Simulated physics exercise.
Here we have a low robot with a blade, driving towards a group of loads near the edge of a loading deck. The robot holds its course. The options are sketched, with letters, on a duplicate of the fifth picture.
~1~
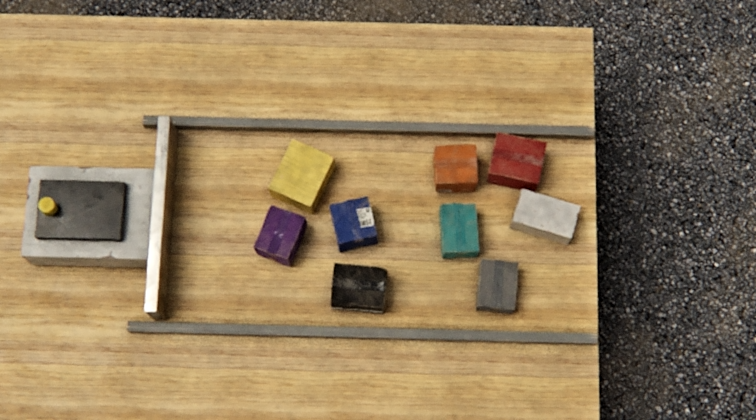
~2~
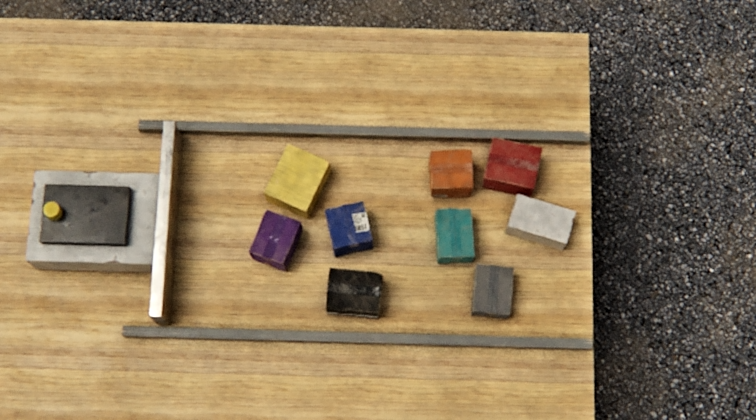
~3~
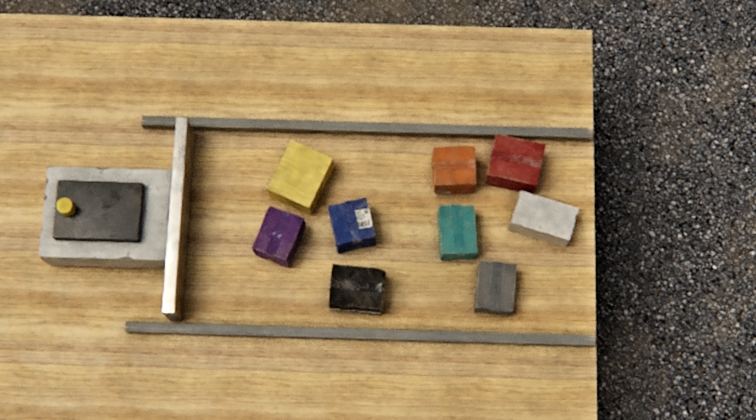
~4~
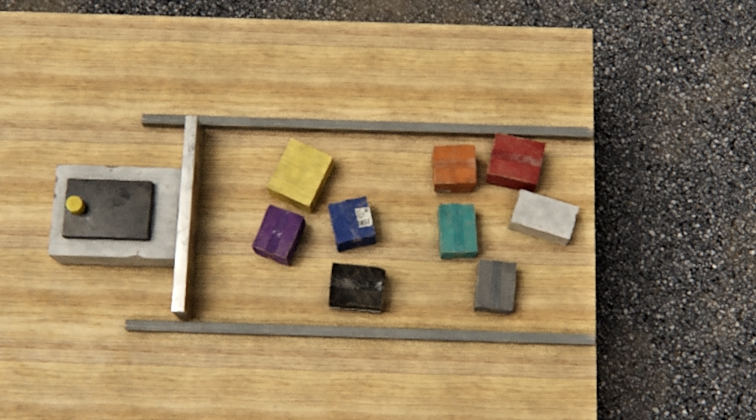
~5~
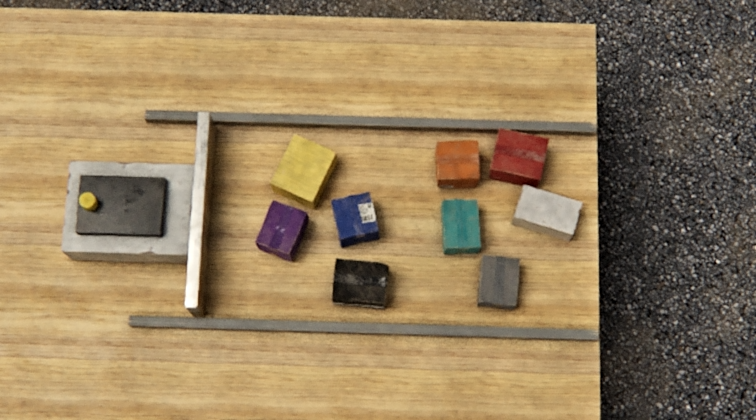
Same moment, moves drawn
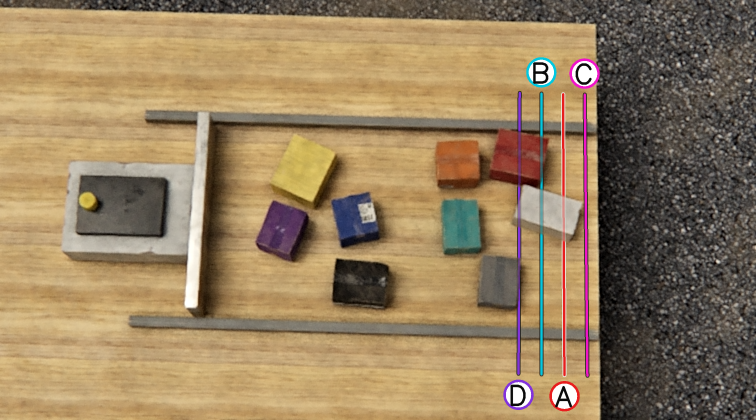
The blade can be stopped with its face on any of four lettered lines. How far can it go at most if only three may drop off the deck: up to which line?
D.
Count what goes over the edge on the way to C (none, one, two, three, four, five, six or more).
In all, six or more.
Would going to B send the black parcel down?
No.
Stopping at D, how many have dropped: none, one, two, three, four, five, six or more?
In all, three.
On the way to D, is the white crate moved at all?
By then, yes.
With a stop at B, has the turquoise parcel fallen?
Yes.
On the copy, A at (564, 231); B at (541, 230); C at (586, 231); D at (519, 229).
On D. First, robot (242, 209); yellow crate (345, 169); purple parcel (339, 230).
Then, robot (358, 213); white crate (577, 207); red parcel (547, 158).
Finally, robot (448, 215); red parcel over the edge; turquoise parcel over the edge; three fallen.
By contrast, A drops six; B drops six; C drops nine.
